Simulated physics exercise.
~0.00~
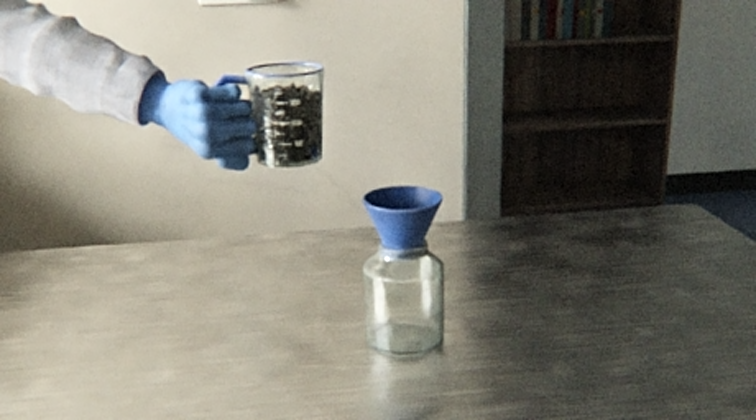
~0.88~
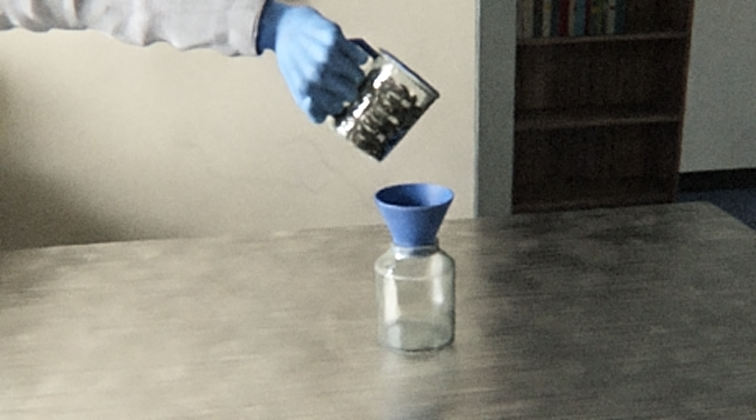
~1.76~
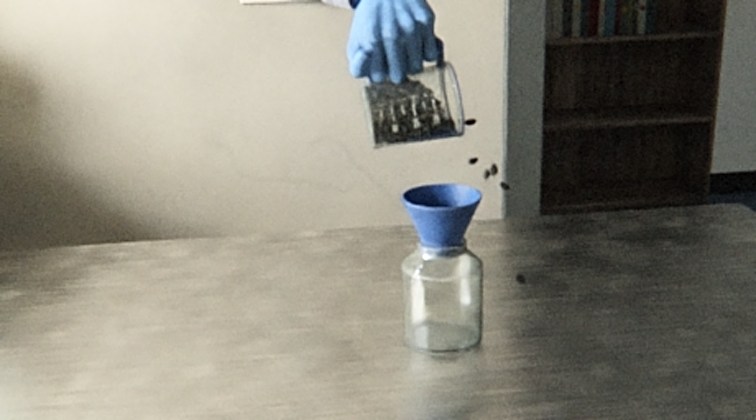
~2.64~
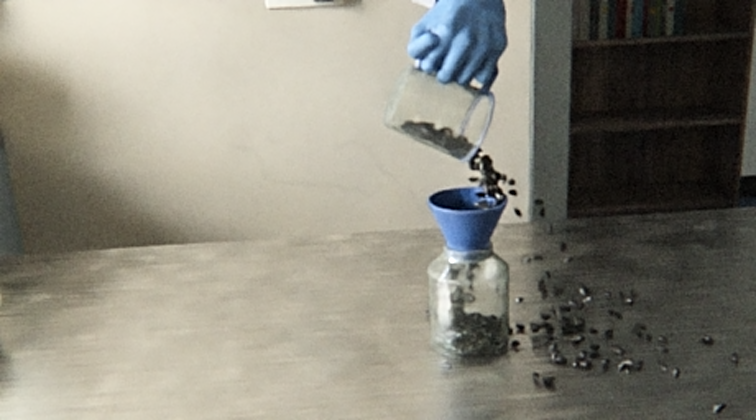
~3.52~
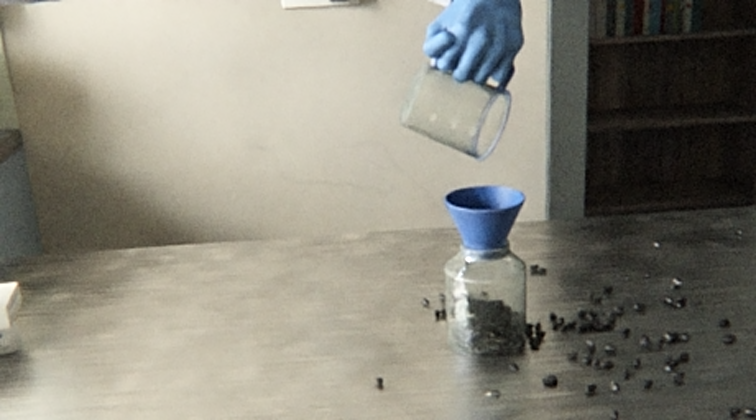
We see a blue-gloved hand tip a clear handled cup of small black beans over a blue funnel set in a glass jar; some scatter across the metal table to the right, while most end up in the jar, leaving the cup empty.
